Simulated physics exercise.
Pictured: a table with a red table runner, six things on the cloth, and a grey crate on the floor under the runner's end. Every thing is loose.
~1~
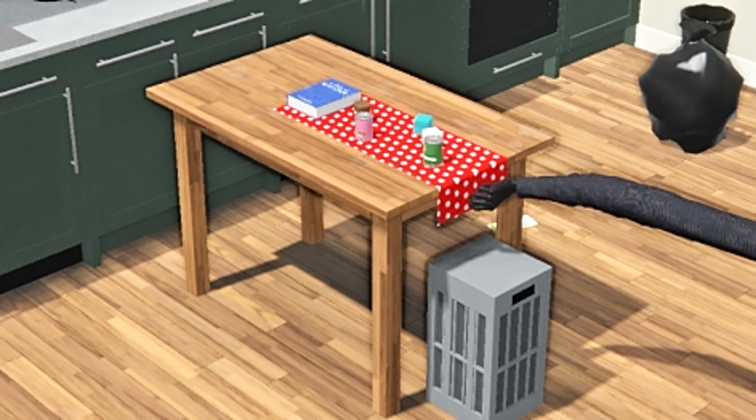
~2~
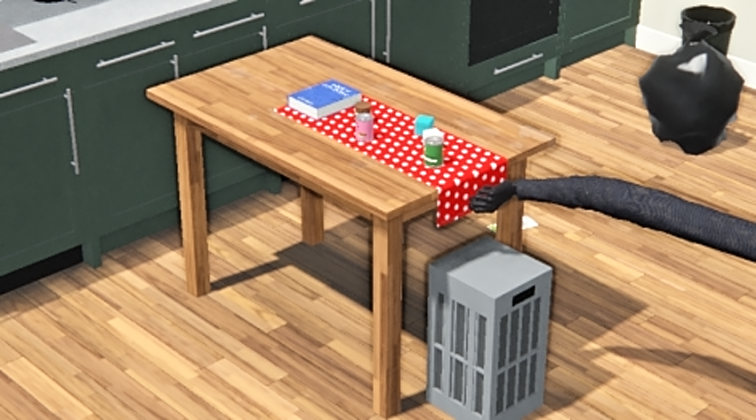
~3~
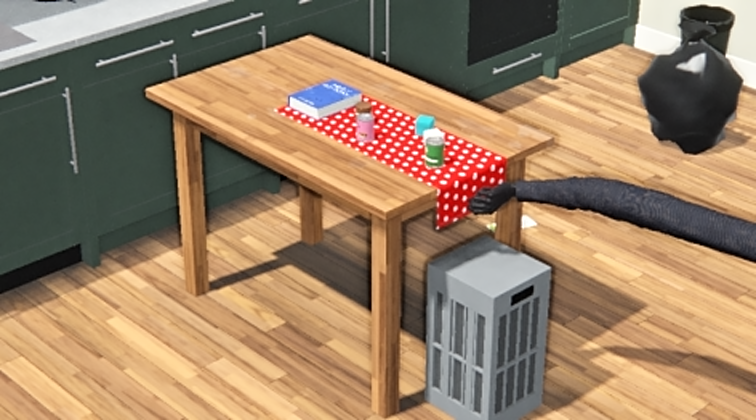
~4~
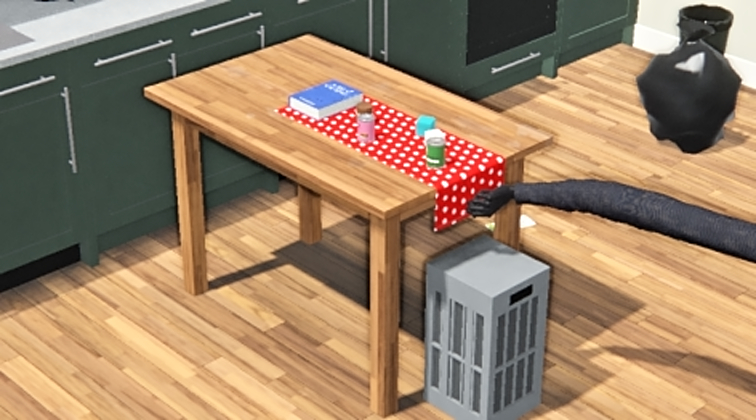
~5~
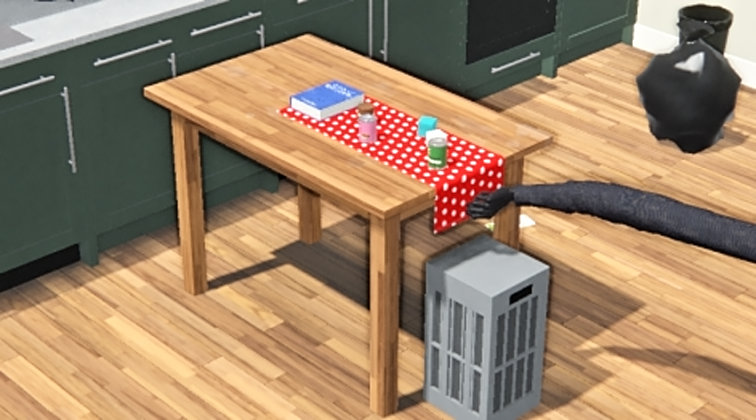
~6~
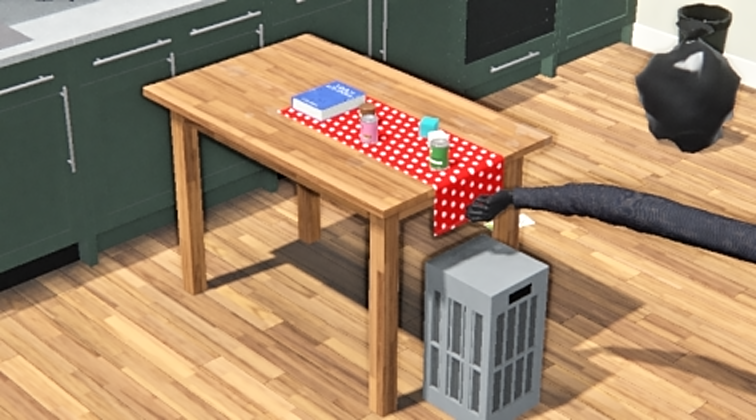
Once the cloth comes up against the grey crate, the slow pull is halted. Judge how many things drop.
It sends one thing down.
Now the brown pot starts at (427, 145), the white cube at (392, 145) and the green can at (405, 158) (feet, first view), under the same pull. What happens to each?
The brown pot stays put, the white cube stays put, the green can stays put.
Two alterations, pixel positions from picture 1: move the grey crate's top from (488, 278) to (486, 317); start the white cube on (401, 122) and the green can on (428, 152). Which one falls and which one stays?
Observed: White cube remains seated; green can departs.
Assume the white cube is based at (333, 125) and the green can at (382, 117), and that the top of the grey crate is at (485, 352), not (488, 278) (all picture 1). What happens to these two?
Note: White cube kept on top; green can kept on top.
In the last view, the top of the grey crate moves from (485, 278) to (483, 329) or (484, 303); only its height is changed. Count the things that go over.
Then 3 and 2.
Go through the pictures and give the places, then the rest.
In the first frame, hem (438, 226); green can (433, 139); white cube (433, 131); turquoise cube (423, 118); pink can (364, 116); brown pot (362, 104); top of the crate (488, 278).
In the second frame, hem (437, 227); green can (434, 140).
In the third frame, hem (437, 229); white cube (434, 133).
In the fourth frame, hem (435, 231); turquoise cube (426, 120); top of the crate (486, 278).
In the fifth frame, hem (435, 233); pink can (368, 118).
In the sixth frame, hem (434, 236); green can (440, 142); white cube (438, 135); turquoise cube (429, 121); pink can (370, 119); brown pot (368, 106).
Soon after, hem near (469, 230); all still up.
Then, hem on the crate; all still up.
Further on, hem on the crate; green can gone.
At rest, hem on the crate; green can gone. Over the edge go one.
